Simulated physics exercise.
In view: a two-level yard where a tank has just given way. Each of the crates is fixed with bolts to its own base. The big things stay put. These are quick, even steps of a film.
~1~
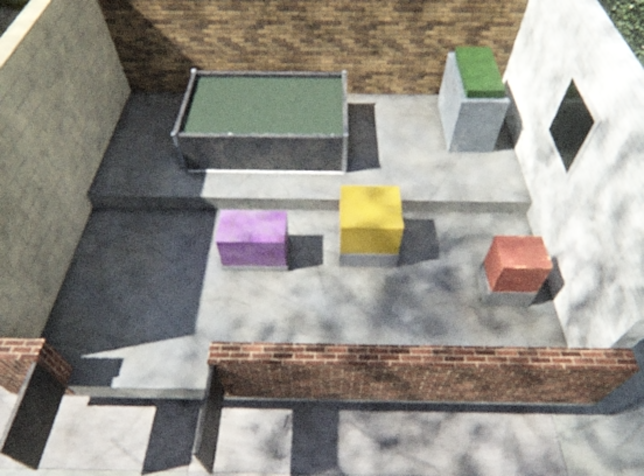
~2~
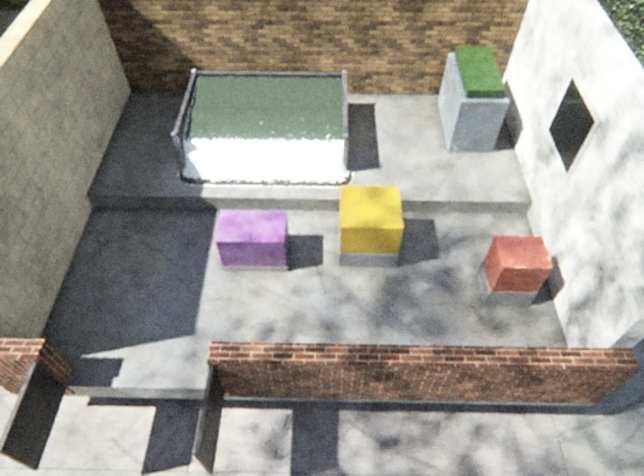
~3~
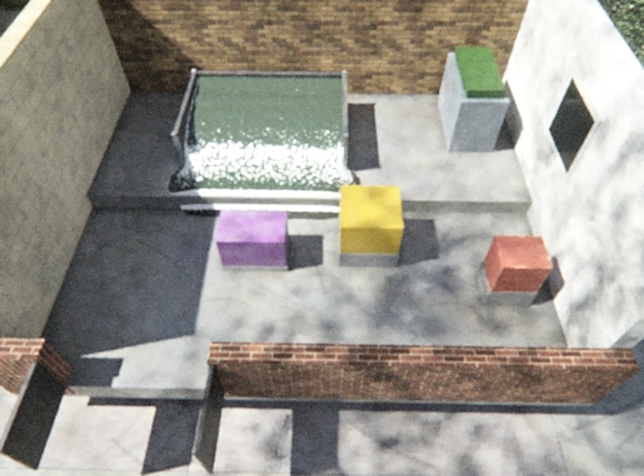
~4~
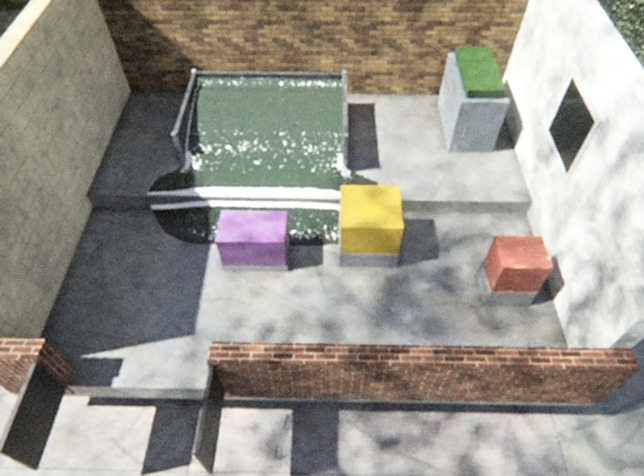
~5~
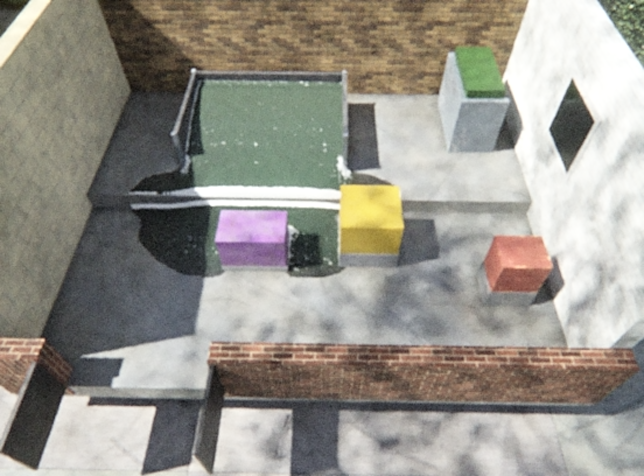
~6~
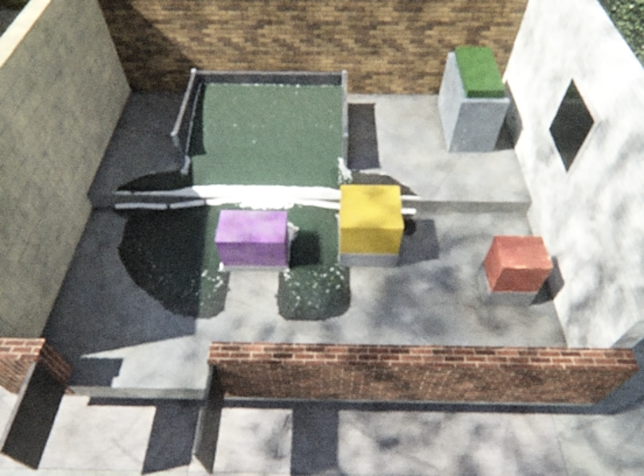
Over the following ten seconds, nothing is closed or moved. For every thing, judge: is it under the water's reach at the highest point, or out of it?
Outcome: The purple crate is not missed by the water this time; the yellow crate is not missed by the water this time; the red crate is missed by the water this time.
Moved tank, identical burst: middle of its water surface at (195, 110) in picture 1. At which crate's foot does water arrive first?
Answer: The purple crate.
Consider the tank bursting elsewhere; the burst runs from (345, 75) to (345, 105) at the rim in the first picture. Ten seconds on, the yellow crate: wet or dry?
Yellow: Not flooded.
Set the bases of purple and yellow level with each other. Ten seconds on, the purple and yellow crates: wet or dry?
In that case the purple one is flooded and the yellow one is flooded.
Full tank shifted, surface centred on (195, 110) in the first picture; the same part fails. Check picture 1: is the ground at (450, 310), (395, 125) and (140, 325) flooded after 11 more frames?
The first spot is not reached, the second not reached, and the third inundated.
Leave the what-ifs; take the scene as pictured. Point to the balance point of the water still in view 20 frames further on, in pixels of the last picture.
Near (277, 260) in the last view.
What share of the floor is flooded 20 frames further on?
Estimate: Some 60 in a hundred.
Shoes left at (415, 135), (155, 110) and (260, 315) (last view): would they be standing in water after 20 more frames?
Taking the three spots one by one, I'd call them clear, clear and drenched.
A moment on, water covers 40 % of the floor; the purple crate water round its plinth, the yellow crate water round its plinth, the red crate not reached.
Next, water covers 55 % of the floor; the purple crate water round its plinth, the yellow crate water round its plinth, the red crate water round its plinth.
Then, water covers 60 % of the floor; the purple crate water round its plinth, the yellow crate water round its plinth, the red crate water round its plinth.
Later, water covers 65 % of the floor; the purple crate water round its plinth, the yellow crate water round its plinth, the red crate water round its plinth.
In the end, water covers 60 % of the floor; the purple crate was topped, the yellow crate was topped, the red crate stayed above the water.
